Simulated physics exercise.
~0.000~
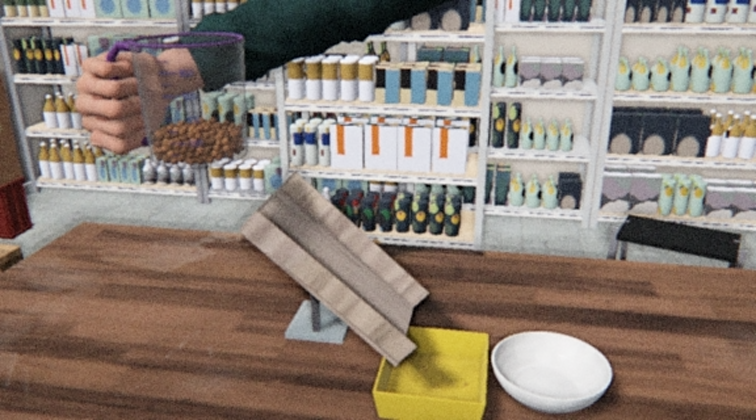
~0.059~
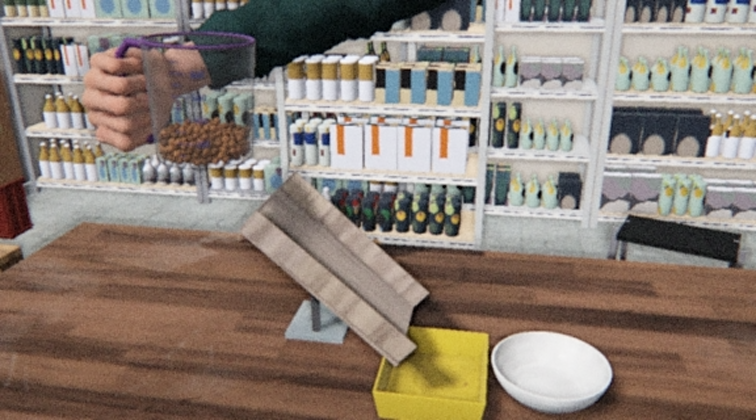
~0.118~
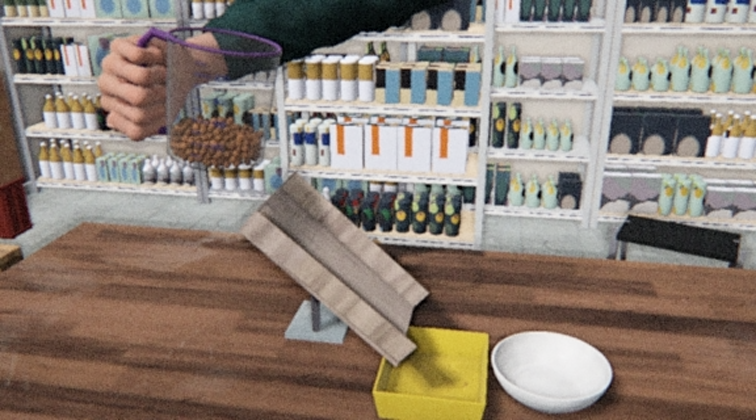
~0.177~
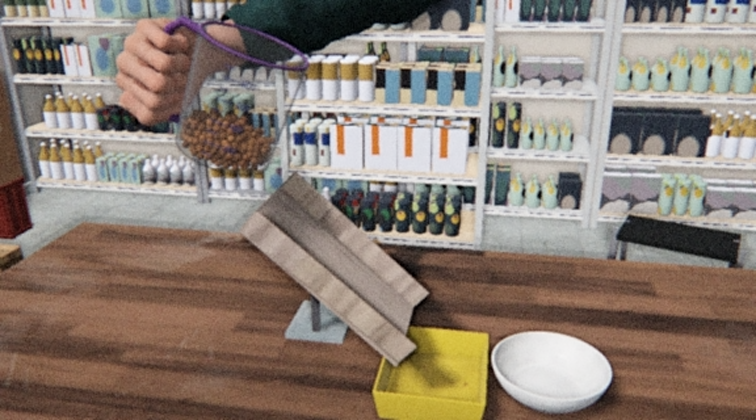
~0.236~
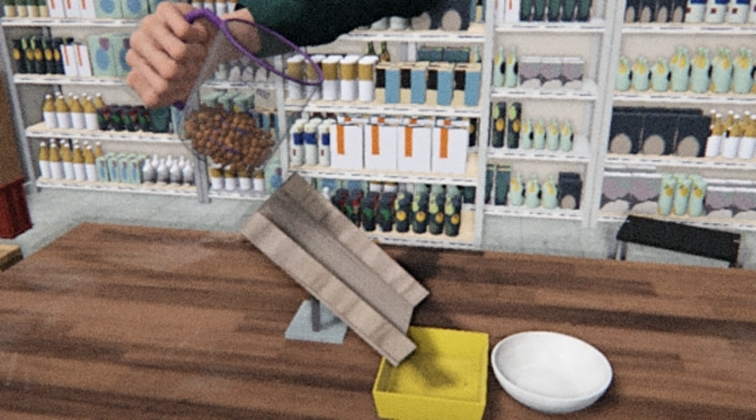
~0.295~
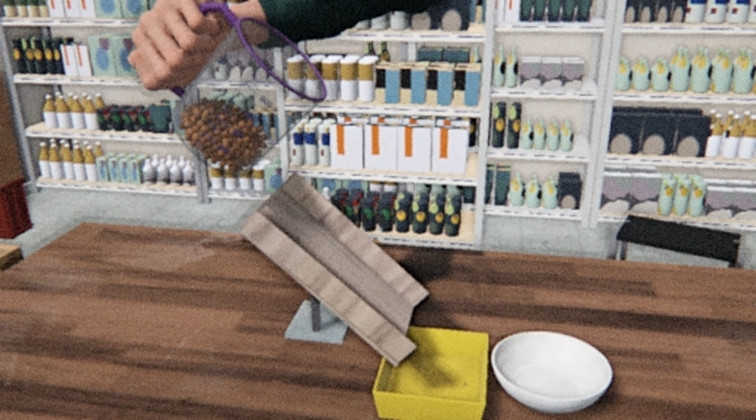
A hand moving a clear jug of brown cereal balls slightly right and tilting it rightward above a grooved wooden ramp.
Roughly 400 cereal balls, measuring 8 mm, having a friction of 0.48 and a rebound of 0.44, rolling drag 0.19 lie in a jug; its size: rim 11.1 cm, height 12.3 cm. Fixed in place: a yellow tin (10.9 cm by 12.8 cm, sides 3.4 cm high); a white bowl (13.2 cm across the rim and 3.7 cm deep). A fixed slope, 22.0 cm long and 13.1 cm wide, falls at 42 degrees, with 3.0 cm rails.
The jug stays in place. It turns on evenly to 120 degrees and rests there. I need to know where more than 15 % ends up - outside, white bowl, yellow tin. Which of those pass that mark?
Outside does not pass, white bowl does not pass, yellow tin passes.
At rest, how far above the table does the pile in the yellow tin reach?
Height at rest: Approx. 3.5 cm.
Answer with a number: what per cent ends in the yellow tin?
Result: About 100 per cent.
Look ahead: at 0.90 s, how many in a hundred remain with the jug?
45 percent, roughly.
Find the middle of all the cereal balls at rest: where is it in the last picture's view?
Roughly (460, 379).
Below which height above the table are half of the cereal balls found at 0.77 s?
I'd estimate close to 30 centimetres.
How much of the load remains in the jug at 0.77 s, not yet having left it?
Close to 90 in a hundred.
After 0.48 s, tilt 80 degrees; jug 100 %; middle of all pieces near (213, 117).
Then, at 0.63 s, tilt 108 degrees; jug 100 %; middle of all pieces near (216, 112).
After 0.77 s, tilt 120 degrees; slope 10 %, jug 90 %; middle of all pieces near (243, 137).
After 0.90 s, tilt 120 degrees; slope 50 %, jug 45 %; middle of all pieces near (294, 194).
At rest (2.0 s), outside 0 %, white bowl 0 %, yellow tin 100 %, slope 0 %, jug 0 %.
